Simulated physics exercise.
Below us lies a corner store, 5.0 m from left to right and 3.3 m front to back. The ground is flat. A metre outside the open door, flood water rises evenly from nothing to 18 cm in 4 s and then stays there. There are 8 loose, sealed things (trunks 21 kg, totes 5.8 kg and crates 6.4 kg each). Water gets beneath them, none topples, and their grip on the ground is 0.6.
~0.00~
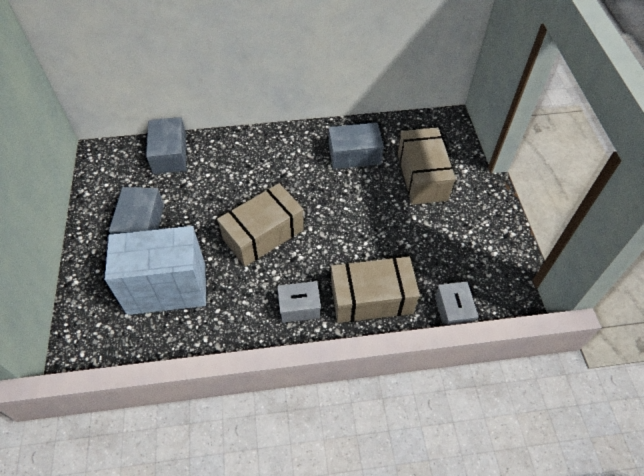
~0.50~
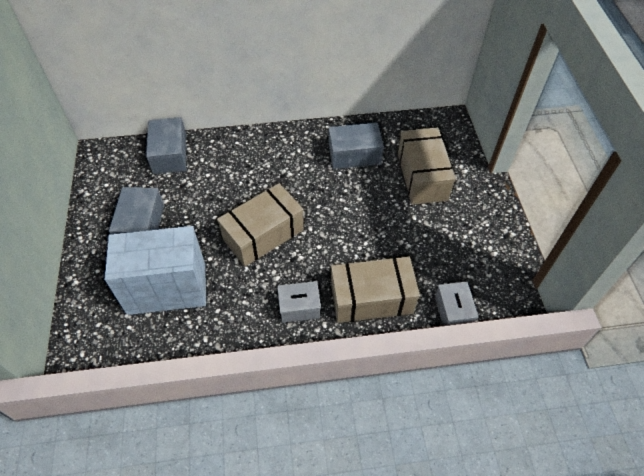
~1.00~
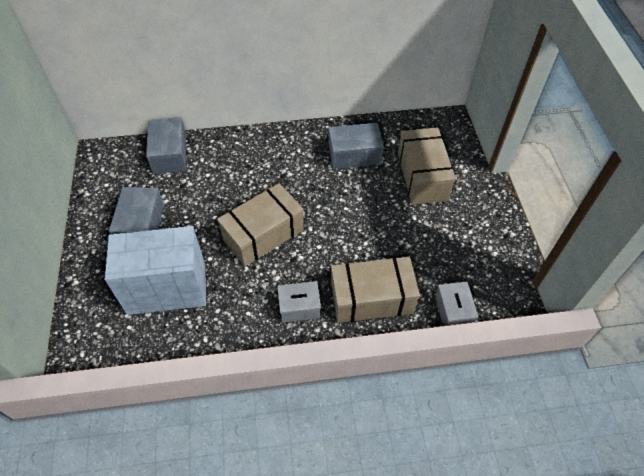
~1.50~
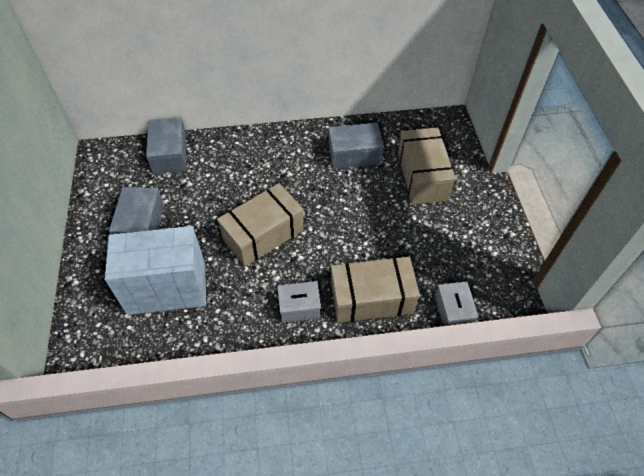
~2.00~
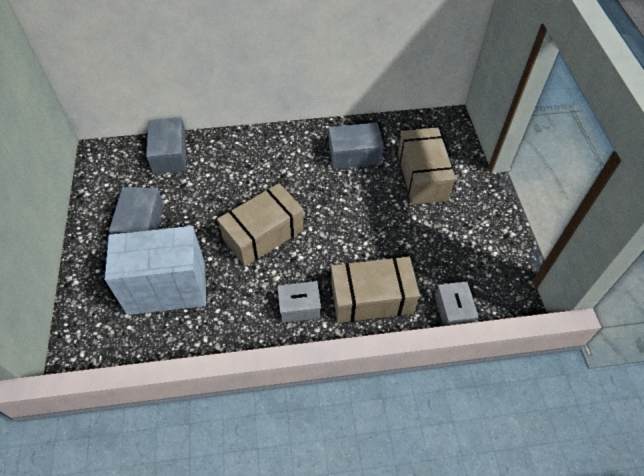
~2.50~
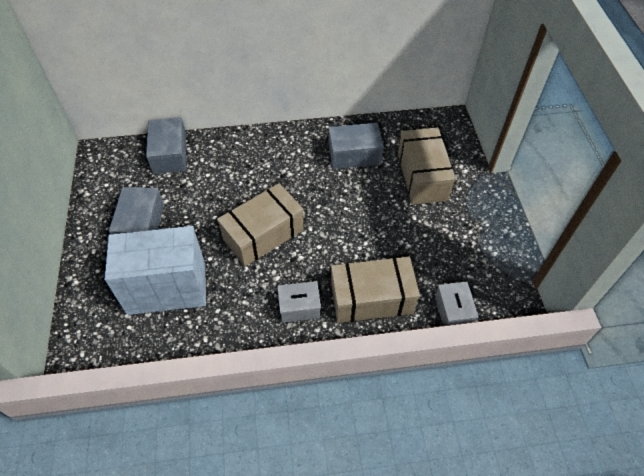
The clip shows a gravel-dark floor with scattered boxes and blocks seen from above, as bluish water spreads over the pale paving outside, then reaches through the doorway on the right onto the floor's edge, while the boxes stay still.
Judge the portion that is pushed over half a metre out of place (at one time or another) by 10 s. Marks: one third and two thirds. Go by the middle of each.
Share: Two thirds or more.
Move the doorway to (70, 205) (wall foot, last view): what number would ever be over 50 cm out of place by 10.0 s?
In that case 5 of them.
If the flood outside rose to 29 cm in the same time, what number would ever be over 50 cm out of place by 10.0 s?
Then 8.
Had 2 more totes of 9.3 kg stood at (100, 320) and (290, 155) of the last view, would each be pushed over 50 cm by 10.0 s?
In turn: Less, less.
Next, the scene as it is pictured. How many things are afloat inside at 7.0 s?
At that moment 3.
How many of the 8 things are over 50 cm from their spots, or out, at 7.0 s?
By then 3.
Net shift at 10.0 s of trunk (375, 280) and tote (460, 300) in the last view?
In that order: 200 cm, 60 cm.
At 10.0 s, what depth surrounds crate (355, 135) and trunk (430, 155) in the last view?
Roughly 6 and 6 cm.
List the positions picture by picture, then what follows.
A trunk at (428, 154), on the bottom; a tote at (458, 301) rests on the ground; water covers 0.0 m2; 0 of 8 have shifted, in the first picture.
A trunk at (428, 154) rests on the ground; a tote at (458, 301), on the bottom; water covers 0.0 m2; 0 of 8 have shifted, in the second picture.
A trunk at (428, 154) rests on the ground; a tote at (458, 301), on the bottom; water covers 0.0 m2; 0 of 8 have shifted, in the third picture.
A trunk at (428, 154) rests on the ground; a tote at (458, 301), on the bottom; water covers 0.0 m2; 0 of 8 have shifted, in the fourth picture.
A trunk at (428, 154) rests on the ground; a tote at (458, 301), on the bottom; water covers 0.0 m2; 0 of 8 have shifted, in the fifth picture.
A trunk at (428, 154), on the bottom; a tote at (458, 301) rests on the ground; 0.4 m2 under water; 0 of 8 have shifted, in the sixth picture.
After 3.5 s 0 of 8 are over 50 cm from their spots; 0 afloat.
After 4.5 s 0 of 8 are over 50 cm from their spots; 0 afloat.
After 7.0 s 3 of 8 are over 50 cm from their spots; 3 afloat.
After 10.0 s 8 of 8 are over 50 cm from their spots, and 8 have been at some point; 8 afloat.
